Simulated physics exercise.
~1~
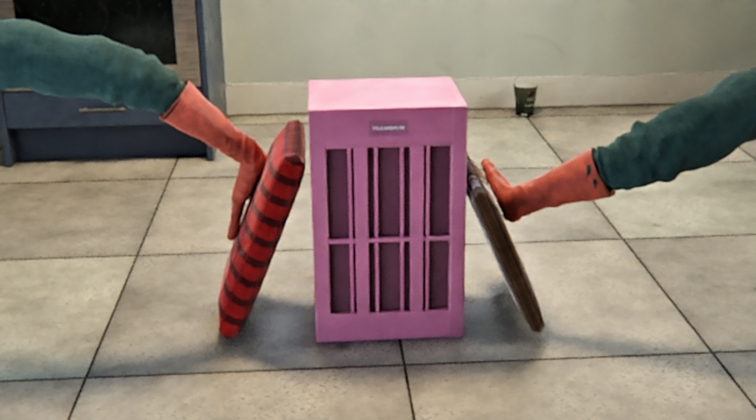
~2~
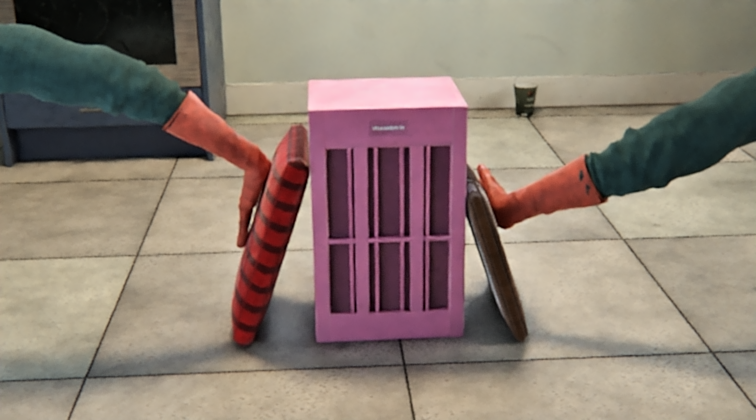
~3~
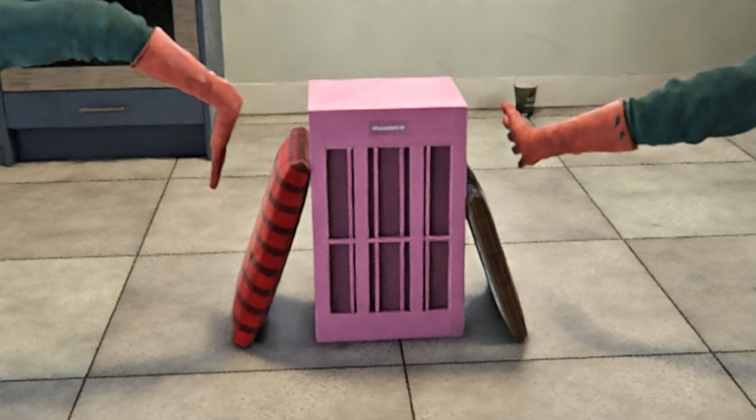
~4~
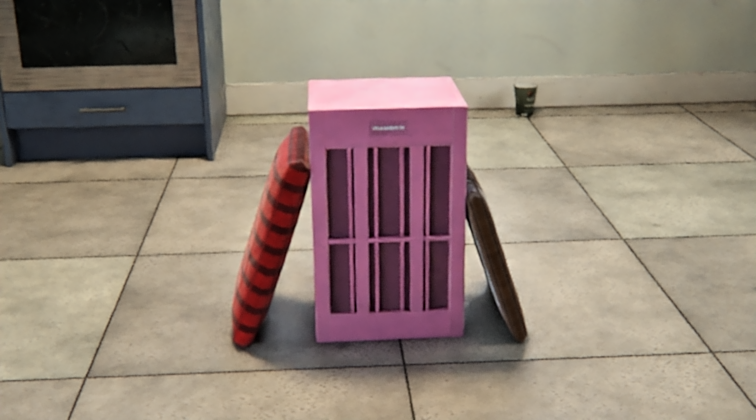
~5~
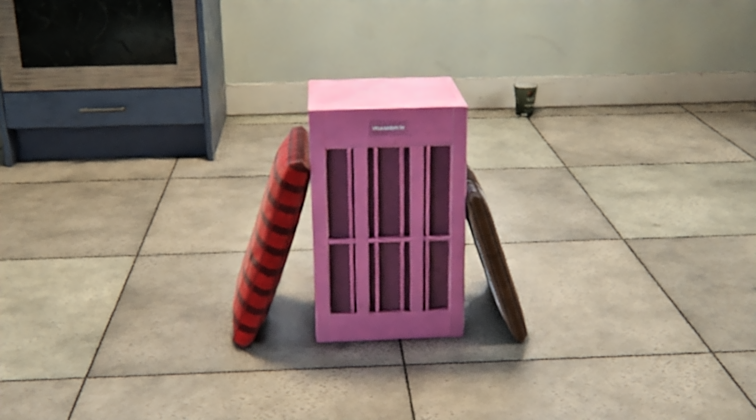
On a tiled floor, two hands lean a red pillow and brown pad against a pink crate, then withdraw.
